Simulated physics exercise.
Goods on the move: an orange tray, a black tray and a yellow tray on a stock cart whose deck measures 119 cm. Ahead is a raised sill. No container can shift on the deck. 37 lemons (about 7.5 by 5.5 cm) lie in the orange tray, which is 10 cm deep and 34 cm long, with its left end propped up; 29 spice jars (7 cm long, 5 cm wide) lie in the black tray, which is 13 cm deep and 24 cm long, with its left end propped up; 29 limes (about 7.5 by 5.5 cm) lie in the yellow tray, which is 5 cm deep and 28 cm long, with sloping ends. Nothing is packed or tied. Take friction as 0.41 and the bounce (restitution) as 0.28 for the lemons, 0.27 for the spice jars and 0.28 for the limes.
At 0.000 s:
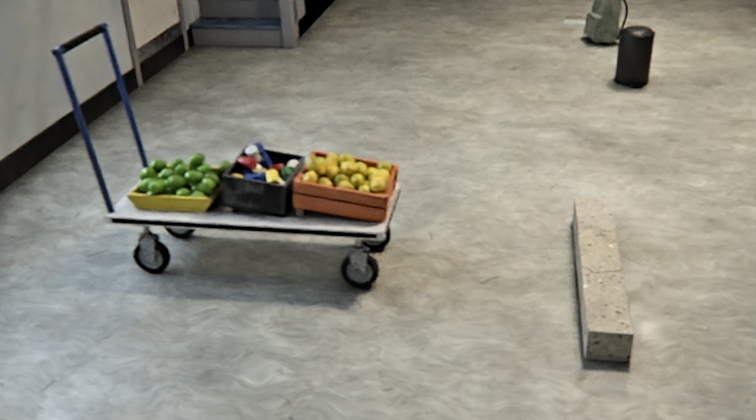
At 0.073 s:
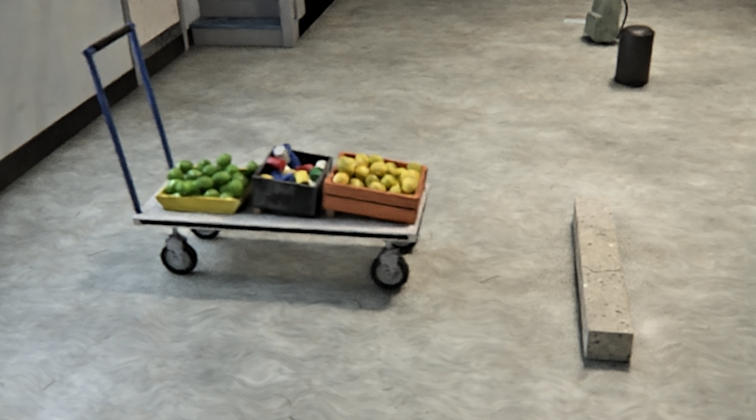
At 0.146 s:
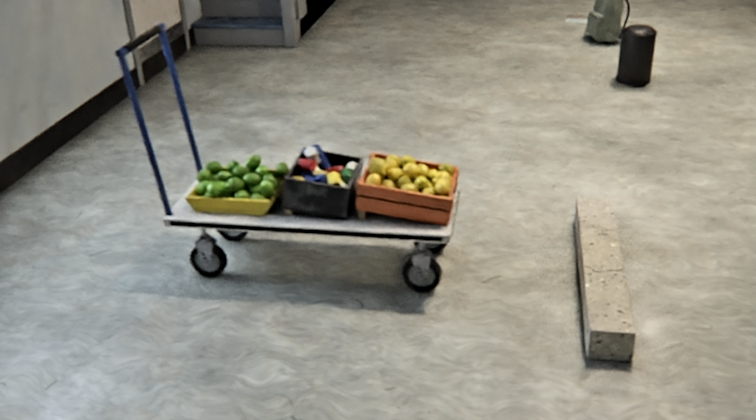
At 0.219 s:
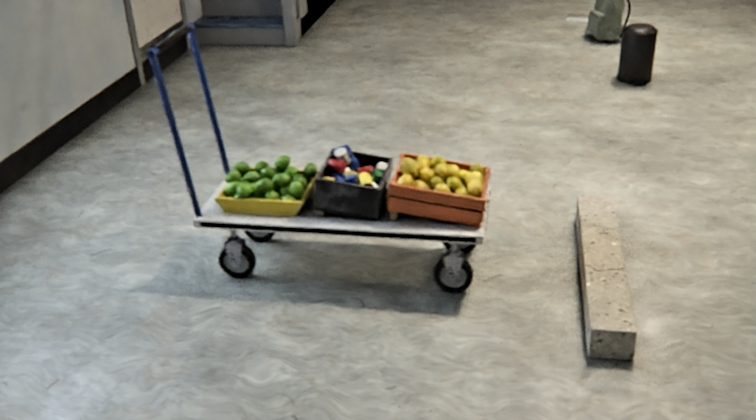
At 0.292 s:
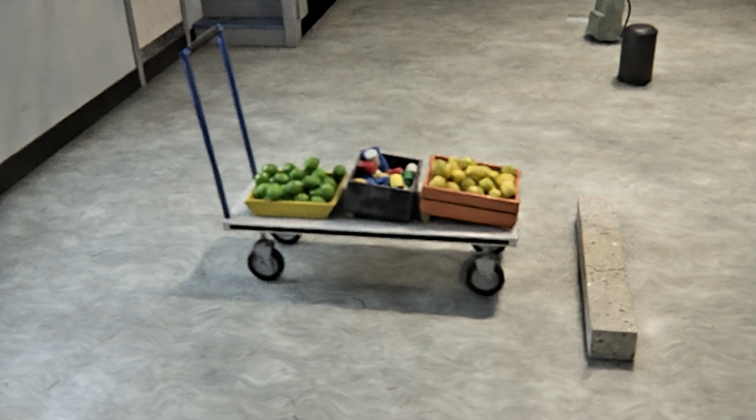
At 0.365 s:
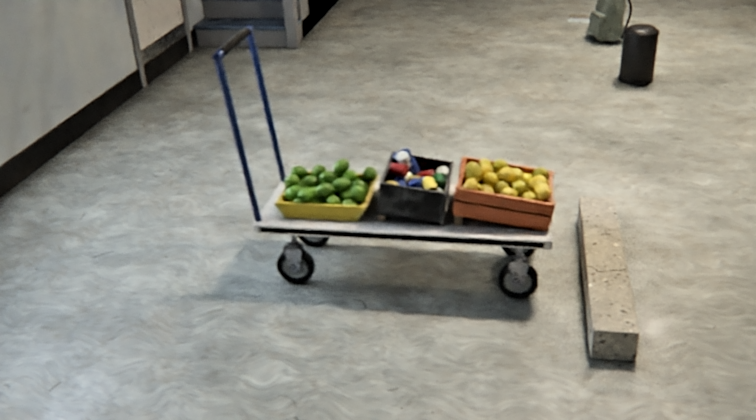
Flatbed cart carrying green fruit, mixed small items and yellow fruit in three trays, rolling right across a grey floor towards a raised sill.
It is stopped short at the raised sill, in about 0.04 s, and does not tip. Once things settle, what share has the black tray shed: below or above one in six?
Out of the black tray go less than a sixth of the spice jars.
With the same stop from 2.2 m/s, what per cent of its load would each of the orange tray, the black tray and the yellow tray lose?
Then orange tray 20, black tray 10, yellow tray 30 per cent.
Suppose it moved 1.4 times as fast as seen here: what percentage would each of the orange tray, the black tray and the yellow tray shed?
In that case orange tray 20, black tray 20, yellow tray 30 per cent.
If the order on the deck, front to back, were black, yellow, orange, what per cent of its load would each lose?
In that case orange tray 10, black tray 10, yellow tray 30 per cent.
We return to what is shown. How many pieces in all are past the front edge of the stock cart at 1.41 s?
About 4.
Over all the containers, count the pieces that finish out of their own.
Roughly 12 in all.
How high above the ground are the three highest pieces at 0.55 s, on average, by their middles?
Some 52 cm up.
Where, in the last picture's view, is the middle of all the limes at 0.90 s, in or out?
At about (393, 192).
After 0.45 s, contact.
After 0.55 s, orange tray 36 in, 1 out, black tray 29 in, 0 out and yellow tray 27 in, 2 out.
After 0.67 s, orange tray 35 in, 2 out, black tray 29 in, 0 out and yellow tray 23 in, 6 out.
After 0.90 s, orange tray 34 in, 3 out, black tray 28 in, 1 out and yellow tray 21 in, 8 out.
Final count (at 1.41 s), orange tray 33 in, 4 out, black tray 28 in, 1 out and yellow tray 21 in, 8 out. Asked share, 1 of 29, 3 per cent.
